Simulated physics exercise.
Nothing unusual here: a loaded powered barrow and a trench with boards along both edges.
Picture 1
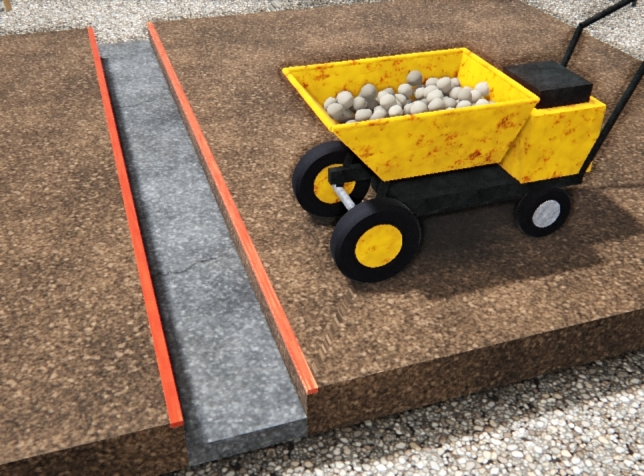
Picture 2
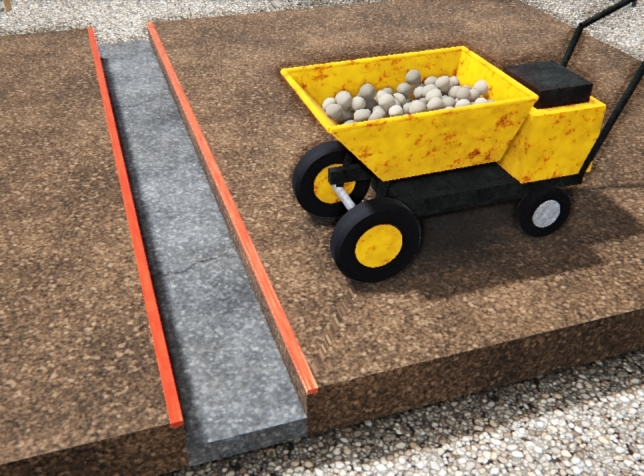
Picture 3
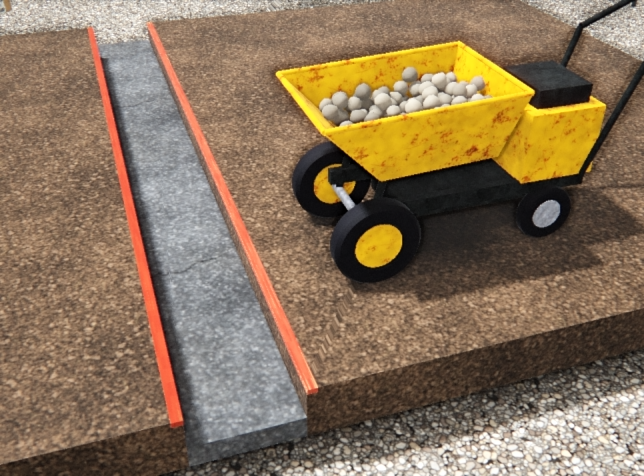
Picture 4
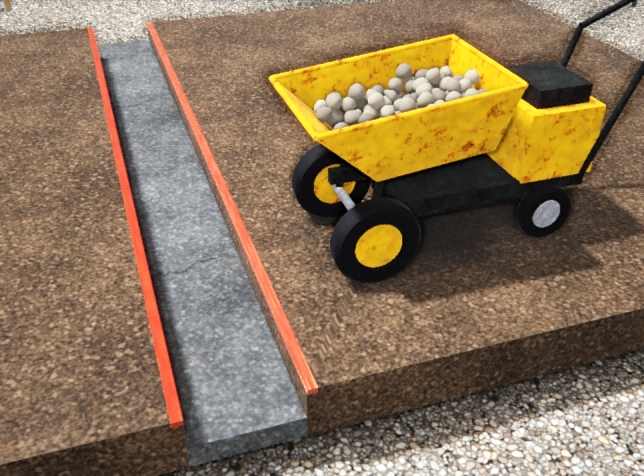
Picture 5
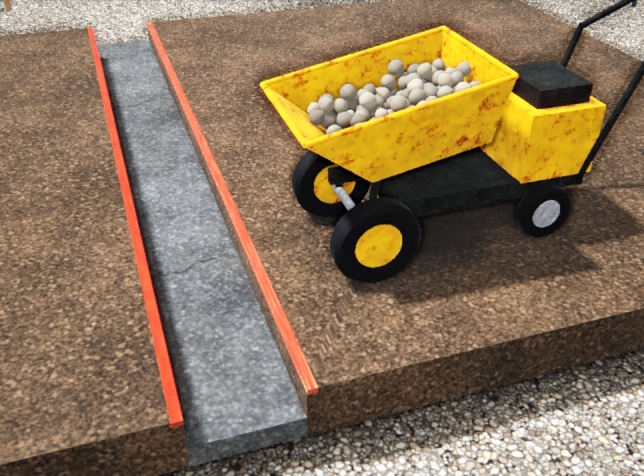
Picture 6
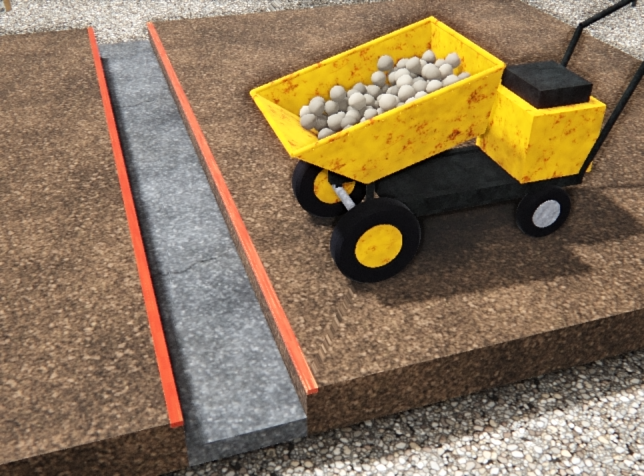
Yellow skip of a powered barrow, loaded with round stones, slowly tilting leftward beside a shallow trench edged with orange boards.
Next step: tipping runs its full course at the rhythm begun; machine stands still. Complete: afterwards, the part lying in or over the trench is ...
... the majority.
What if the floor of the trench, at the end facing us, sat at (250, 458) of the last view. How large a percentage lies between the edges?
I'd say roughly 100 in a hundred.
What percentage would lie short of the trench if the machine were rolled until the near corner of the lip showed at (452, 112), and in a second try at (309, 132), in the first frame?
In order, close to 50 and 0 in a hundred.
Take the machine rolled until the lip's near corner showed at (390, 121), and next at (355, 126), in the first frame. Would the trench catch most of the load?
First spot the bulk of it, second spot the bulk of it.
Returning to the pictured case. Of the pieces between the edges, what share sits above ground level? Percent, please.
I'd say around 10 percent.
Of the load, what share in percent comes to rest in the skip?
Result: Close to 0 per cent.
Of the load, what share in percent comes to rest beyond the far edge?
Roughly 5 in a hundred.
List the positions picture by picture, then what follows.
The first frame shows lip of the skip at (332, 129), level; top of the load at (437, 107), river pebbles; first edge of the trench at (288, 334); far edge at (163, 361), the trench nearly as wide as the skip, and shallow for its width.
The second frame shows lip of the skip at (330, 130), level; top of the load at (449, 105).
The third frame shows lip of the skip at (325, 133), tipped barely; top of the load at (445, 102).
The fourth frame shows lip of the skip at (316, 138), tipped a little; top of the load at (440, 98).
The fifth frame shows lip of the skip at (306, 145), tipped a little; top of the load at (432, 93).
The sixth frame shows lip of the skip at (293, 155), tipped clearly; top of the load at (434, 86); first edge of the trench at (288, 334); far edge at (163, 361).
Soon after the last picture, skip tipped steeply; all in the skip.
A little later, skip tipped right over; most in the skip; a small part in or heaped over the trench; a stray few falling.
Later still, skip tipped right over; a small part in the skip; most in or heaped over the trench; a small part beyond it.
By the end, skip tipped right over; a stray few in the skip; nearly all in or heaped over the trench; a small part beyond it.
